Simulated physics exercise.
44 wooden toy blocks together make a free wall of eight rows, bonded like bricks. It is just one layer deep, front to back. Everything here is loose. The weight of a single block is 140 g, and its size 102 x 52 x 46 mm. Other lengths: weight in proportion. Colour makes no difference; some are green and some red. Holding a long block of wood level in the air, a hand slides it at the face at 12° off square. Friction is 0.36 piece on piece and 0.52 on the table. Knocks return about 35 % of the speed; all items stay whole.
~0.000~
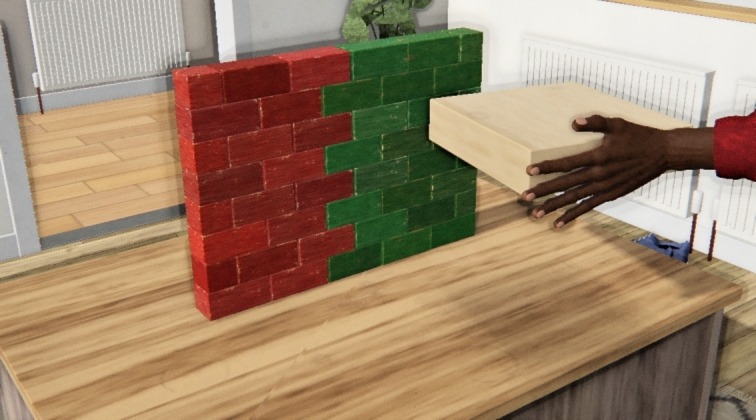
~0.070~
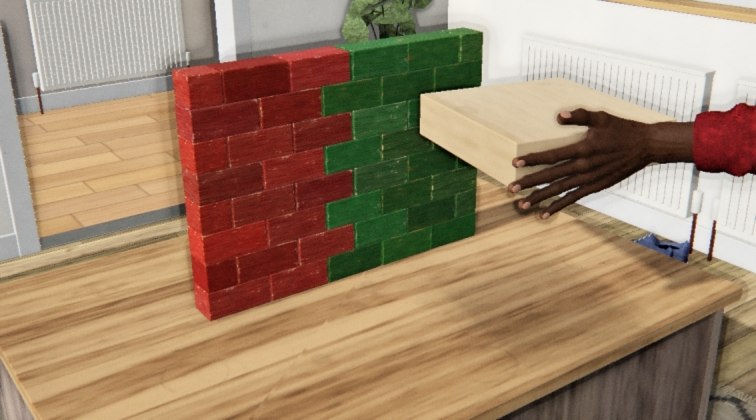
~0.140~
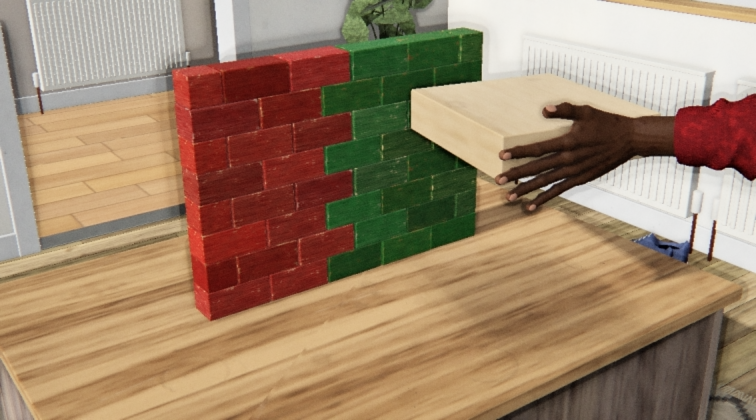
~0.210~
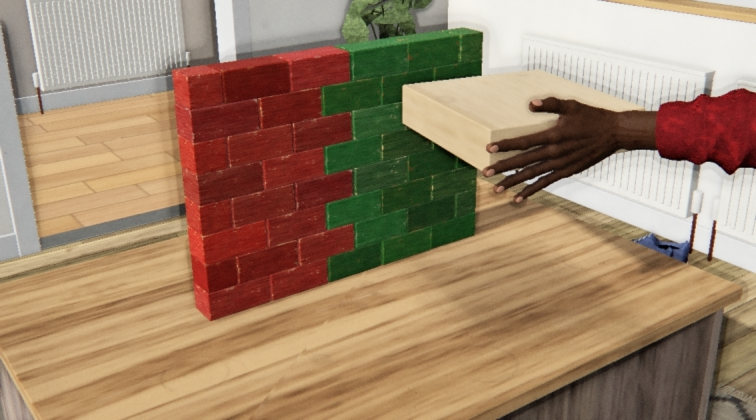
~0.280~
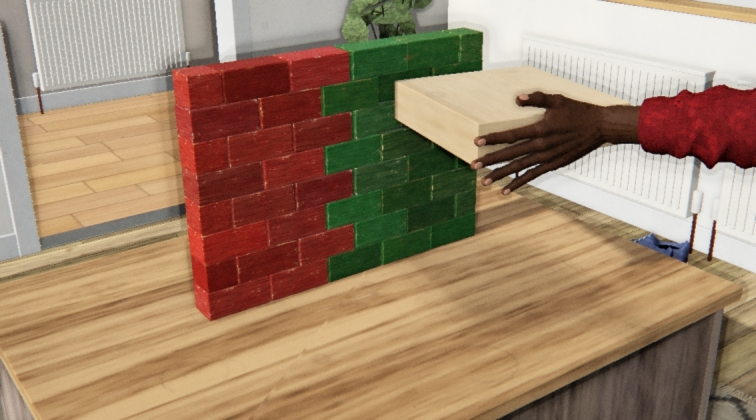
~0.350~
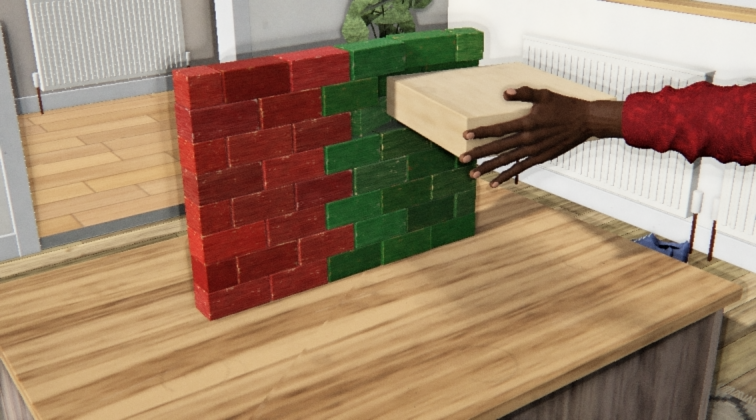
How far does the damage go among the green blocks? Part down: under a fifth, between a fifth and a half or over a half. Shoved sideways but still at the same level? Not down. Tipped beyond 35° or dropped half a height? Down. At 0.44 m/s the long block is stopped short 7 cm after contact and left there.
Part: One fifth to one half.
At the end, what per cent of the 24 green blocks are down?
It's somewhere around 40 percent.
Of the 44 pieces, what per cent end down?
Estimate: About 25% of them.
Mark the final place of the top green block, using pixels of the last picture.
I'd point at about (486, 183).
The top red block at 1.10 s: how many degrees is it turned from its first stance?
Roughly 0°.
After 0.66 s, 6 of the 24 green blocks down (6 of 44 in all colours); top green block on its side.
After 1.10 s, 9 of the 24 green blocks down (10 of 44 in all colours); top green block on its side.
In the end (1.9 s), 9 of the 24 green blocks down (10 of 44 in all colours); top green block on its side; top red block unmoved. That is 38 per cent. From the last view, middles, top green block near (486, 183), top red block near (199, 87).
